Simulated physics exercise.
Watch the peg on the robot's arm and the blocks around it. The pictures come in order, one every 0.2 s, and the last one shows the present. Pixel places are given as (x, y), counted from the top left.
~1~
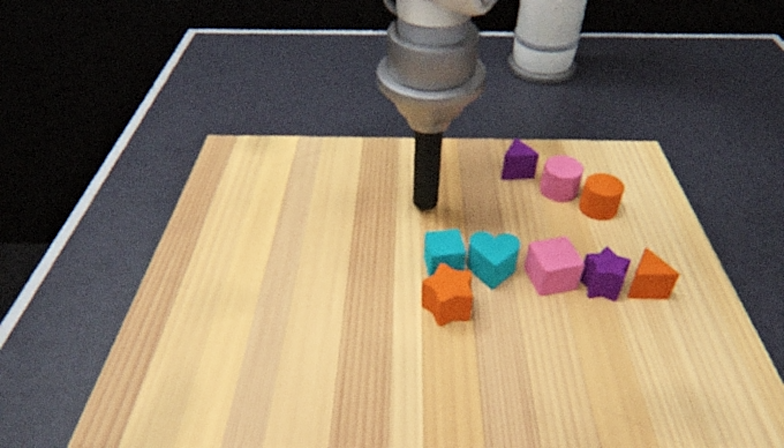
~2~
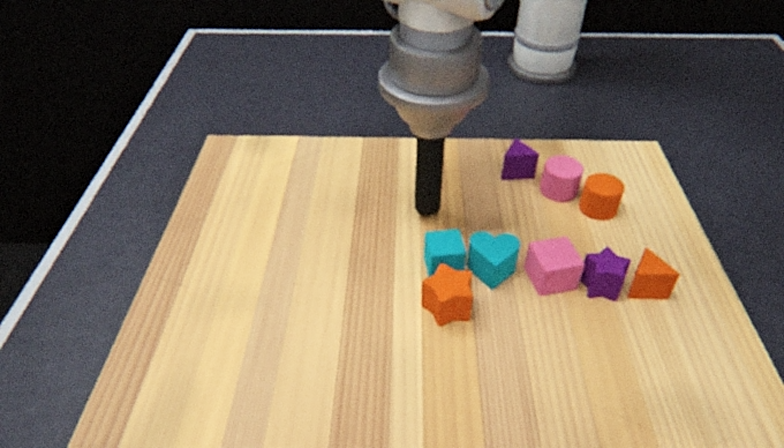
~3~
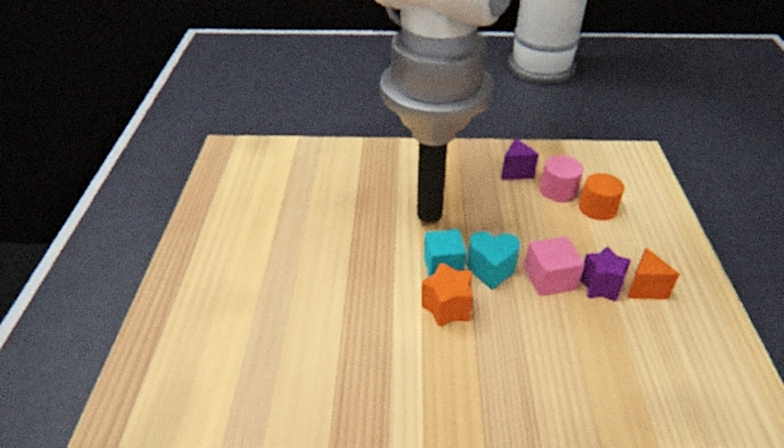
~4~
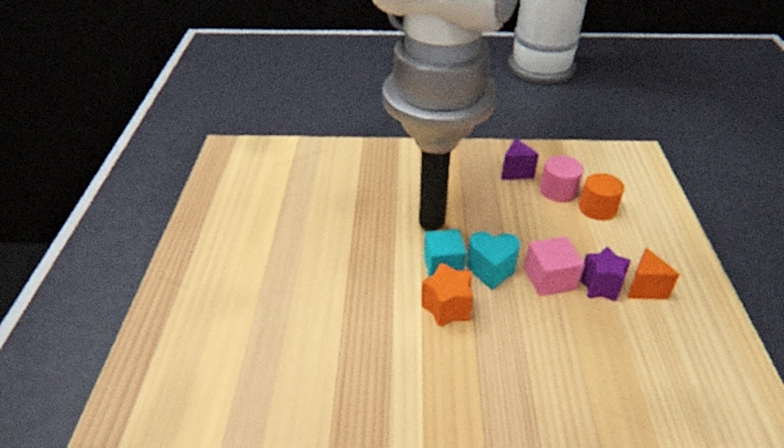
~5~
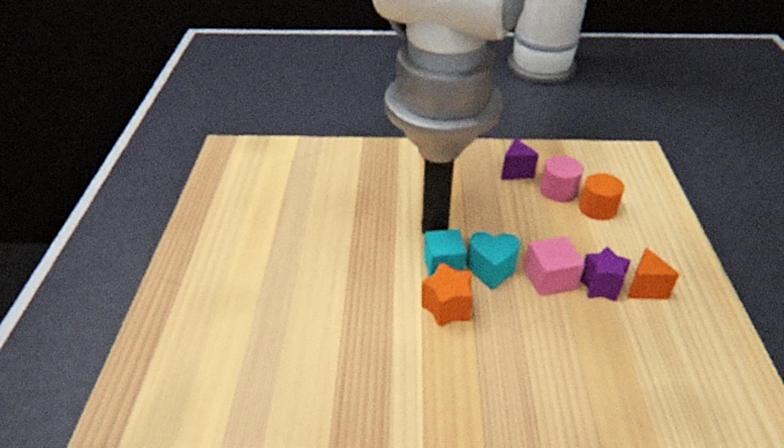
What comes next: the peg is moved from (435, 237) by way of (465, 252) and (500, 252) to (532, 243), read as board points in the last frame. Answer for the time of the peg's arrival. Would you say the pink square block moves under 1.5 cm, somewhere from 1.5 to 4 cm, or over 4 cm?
Less than 1.5 cm.
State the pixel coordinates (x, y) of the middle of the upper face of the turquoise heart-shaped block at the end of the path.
About (511, 255).
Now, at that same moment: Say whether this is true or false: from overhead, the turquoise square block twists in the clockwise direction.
True
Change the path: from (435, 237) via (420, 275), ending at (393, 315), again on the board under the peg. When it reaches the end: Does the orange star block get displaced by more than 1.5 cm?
Yes - that is the case.
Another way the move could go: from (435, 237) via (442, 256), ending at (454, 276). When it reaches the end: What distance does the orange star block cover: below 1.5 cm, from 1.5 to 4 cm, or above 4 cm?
The middle band: 1.5 to 4 cm.
What follows on the original path. One third of the way, peg at (466, 246); turquoise square block at (449, 246), turned 30° clockwise; turquoise heart-shaped block at (500, 247).
Two thirds of the way, peg at (501, 246); turquoise square block at (450, 246), turned 30° clockwise; turquoise heart-shaped block at (511, 255); pink square block at (560, 253).
At the end, peg at (534, 237); turquoise square block at (450, 246), turned 30° clockwise; orange star block still; turquoise heart-shaped block at (511, 255); pink square block at (560, 253).
